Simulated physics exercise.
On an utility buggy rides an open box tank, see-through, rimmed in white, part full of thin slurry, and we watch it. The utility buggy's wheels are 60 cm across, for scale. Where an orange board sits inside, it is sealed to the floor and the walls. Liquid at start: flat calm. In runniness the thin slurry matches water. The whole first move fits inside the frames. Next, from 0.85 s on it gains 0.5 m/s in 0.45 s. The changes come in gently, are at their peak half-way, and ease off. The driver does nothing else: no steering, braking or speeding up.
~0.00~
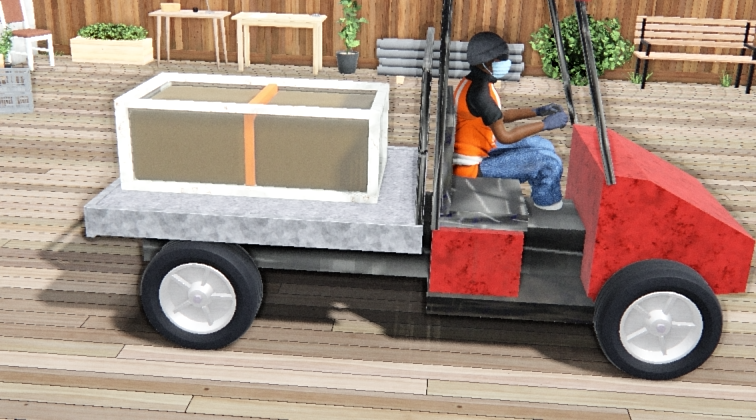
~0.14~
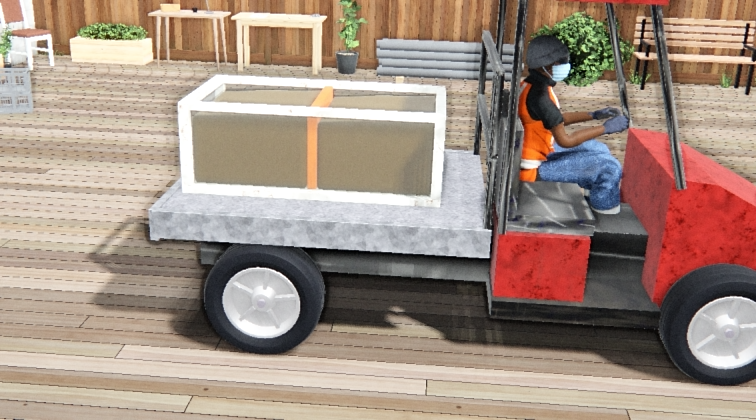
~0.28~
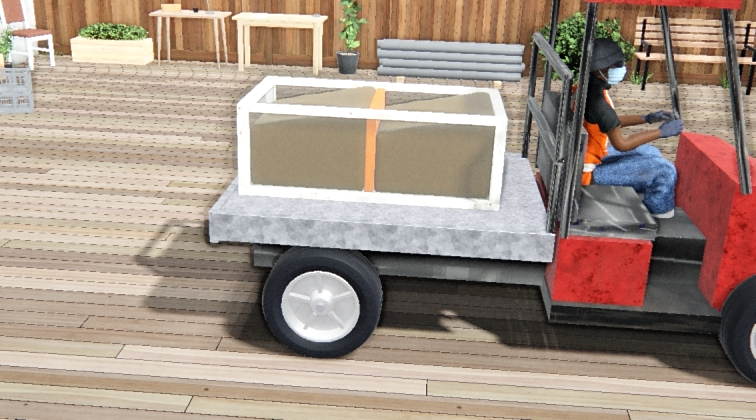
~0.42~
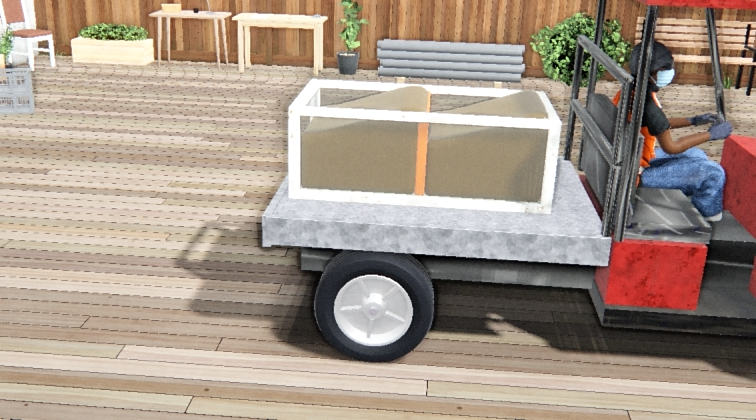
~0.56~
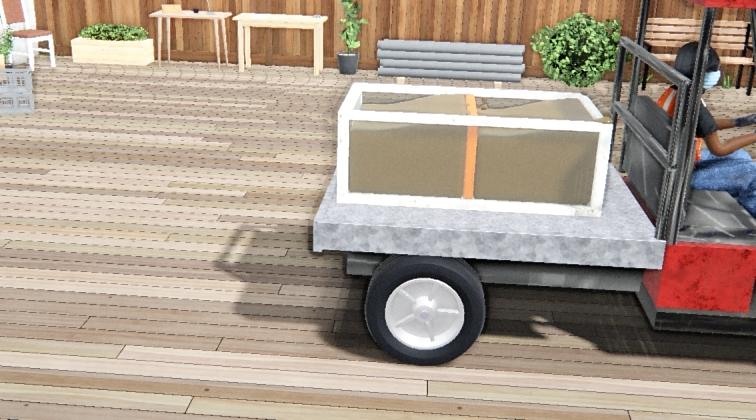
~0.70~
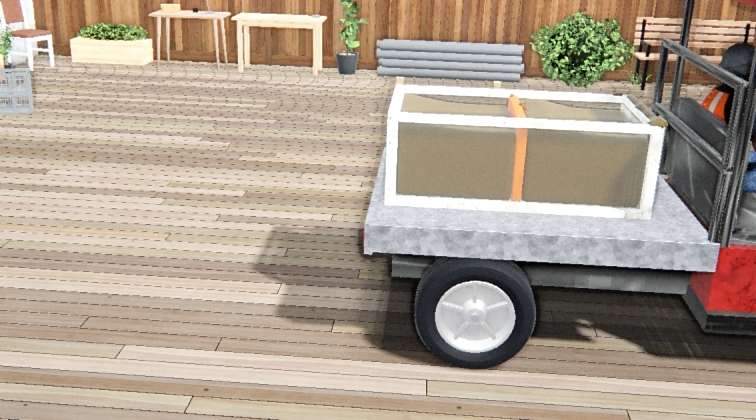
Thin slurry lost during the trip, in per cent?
0 %.
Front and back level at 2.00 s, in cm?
Measured: Front = 38 cm, back = 42 cm.
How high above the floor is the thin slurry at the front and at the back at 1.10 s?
Roughly 34 cm in front and 42 cm behind.
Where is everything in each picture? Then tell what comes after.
In the first picture, the thin slurry reaches (366, 97) at the front end; it reaches (177, 88) at the back end; no slope yet; the front is on the right, levels are read along the far wall; a wheel hub at (195, 303).
In the second picture, the thin slurry reaches (423, 100) at the front end; it reaches (233, 91) at the back end; no slope yet.
In the third picture, the thin slurry reaches (477, 93) at the front end; it reaches (285, 101) at the back end; it is heaped 5° towards the front.
In the fourth picture, the thin slurry reaches (524, 92) at the front end; it is heaped 8° towards the front.
In the fifth picture, the thin slurry reaches (568, 101) at the front end; it reaches (373, 107) at the back end; it is heaped 4° towards the front.
In the sixth picture, the thin slurry reaches (612, 111) at the front end; it reaches (417, 98) at the back end; hardly any slope; a wheel hub at (475, 321).
After 1.10 s it stands 42 cm high behind and 33 cm in front; all of it is still inside.
After 1.50 s it stands 35 cm high behind and 40 cm in front; all of it is still inside.
After 2.00 s it stands 42 cm high behind and 38 cm in front; all of it is still inside.
After 4.28 s all of it is still inside.
